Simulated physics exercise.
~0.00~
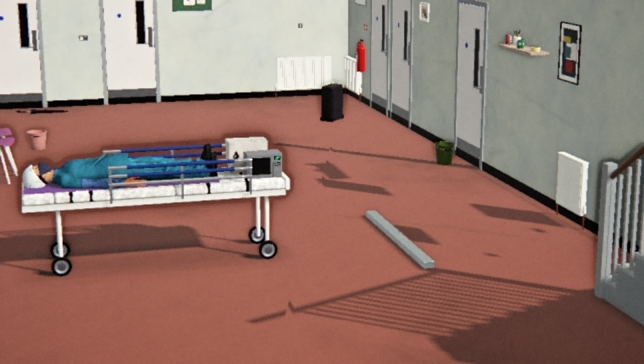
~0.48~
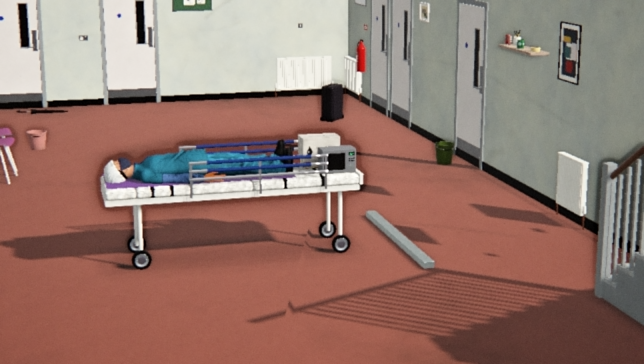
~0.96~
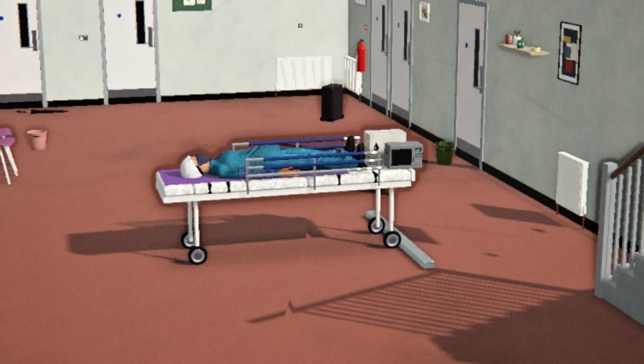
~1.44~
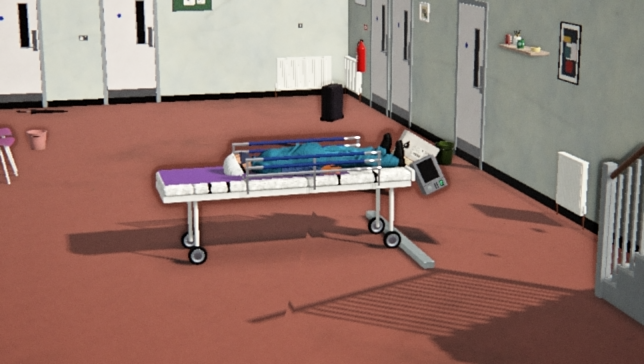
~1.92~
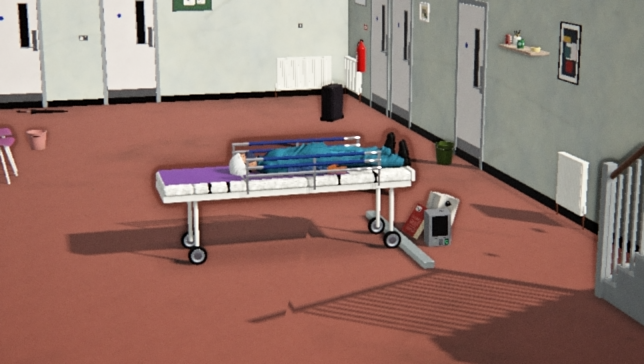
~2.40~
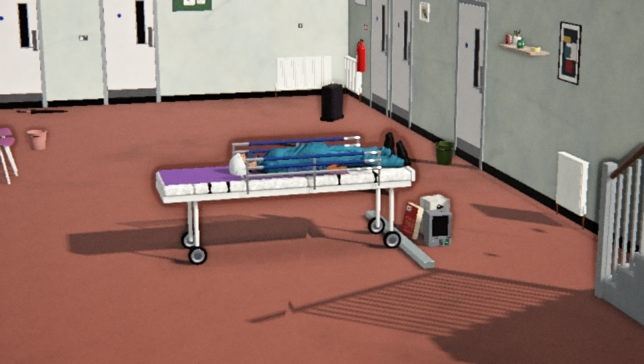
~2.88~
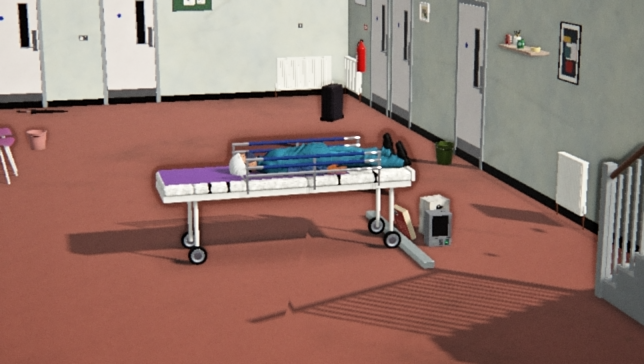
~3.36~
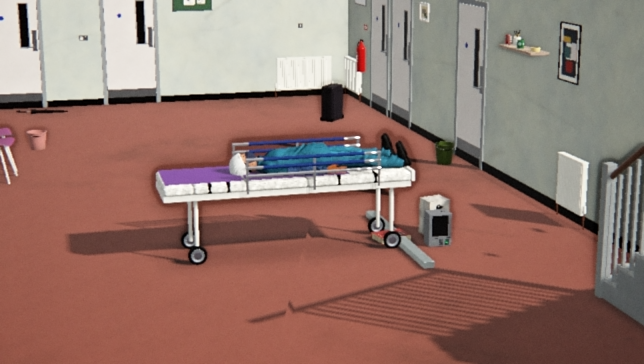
Hospital corridor with trolley rolling right and stopping at a floor sill, patient sliding feet first but staying aboard, monitor, holdall and folder tumbling off.
